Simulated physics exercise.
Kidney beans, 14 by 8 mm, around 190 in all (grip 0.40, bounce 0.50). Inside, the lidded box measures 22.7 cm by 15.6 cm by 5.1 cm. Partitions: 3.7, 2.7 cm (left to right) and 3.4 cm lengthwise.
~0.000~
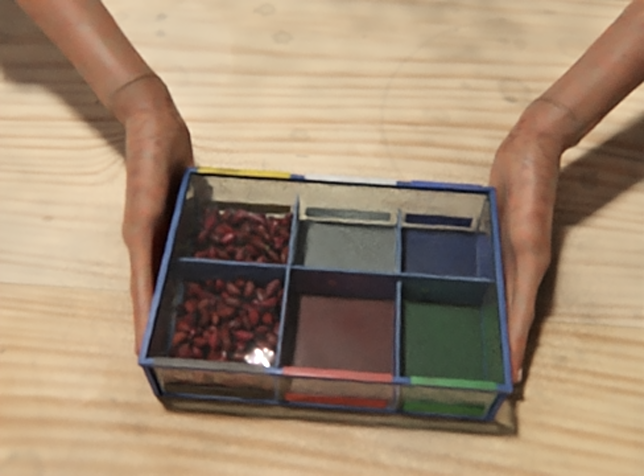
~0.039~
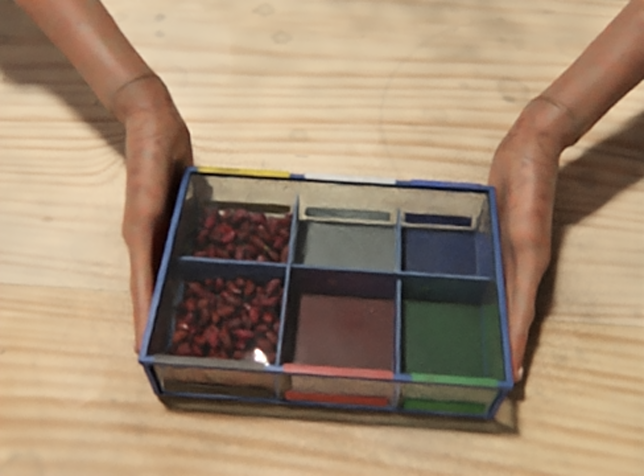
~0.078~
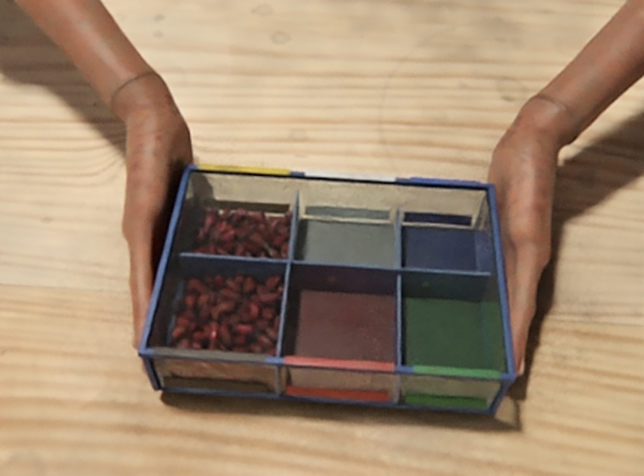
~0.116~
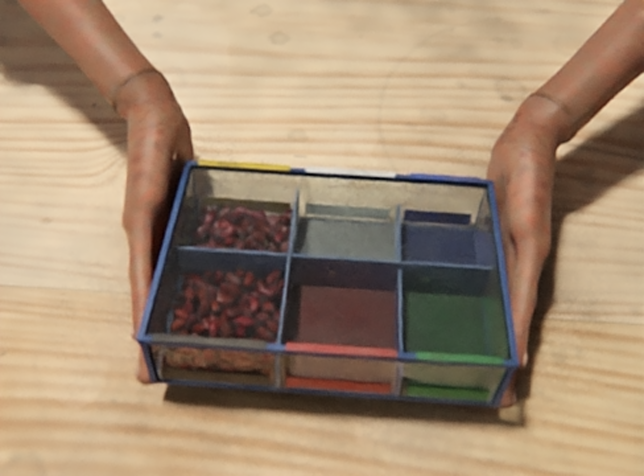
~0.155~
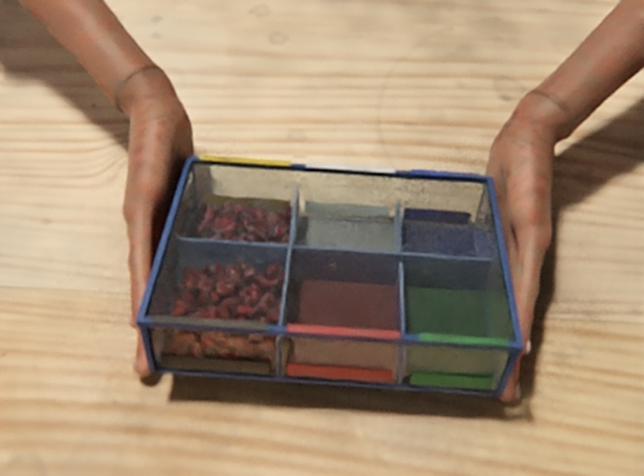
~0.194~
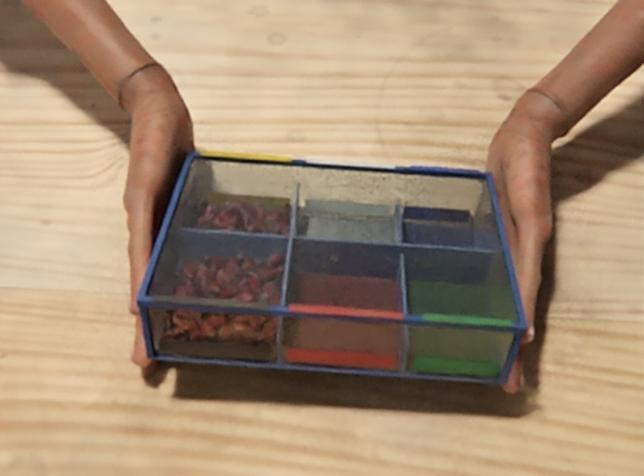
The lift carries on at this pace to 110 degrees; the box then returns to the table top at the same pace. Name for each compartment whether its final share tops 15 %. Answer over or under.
Red: Under, blue: Under, green: Under, yellow: Over, white: Under, black: Over.
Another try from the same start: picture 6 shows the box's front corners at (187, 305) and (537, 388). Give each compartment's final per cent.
Red 5; blue 0; green 10; yellow 35; white 0; black 45.
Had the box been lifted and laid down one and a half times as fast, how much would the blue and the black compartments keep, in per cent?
Blue 0, black 35.
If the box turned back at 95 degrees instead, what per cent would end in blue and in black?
In that case blue 0; black 40.
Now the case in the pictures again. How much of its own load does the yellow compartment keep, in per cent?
Some 100 per cent.
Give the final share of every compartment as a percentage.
Red 0, blue 0, green 0, yellow 65, white 5, black 30.
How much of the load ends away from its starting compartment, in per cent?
Roughly 30 per cent.
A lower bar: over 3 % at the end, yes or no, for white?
White yes.
Then, at 1.11 s, tilt 110 degrees; yellow 60 %, white 5 %, black 40 %.
After 1.72 s, tilt 49 degrees; yellow 65 %, white 5 %, black 30 %.
Then, at 2.37 s, tilt 0 degrees; yellow 65 %, white 5 %, black 30 %.
By 2.9 s all is still; red 0 %, blue 0 %, green 0 %, yellow 65 %, white 5 %, black 30 %.
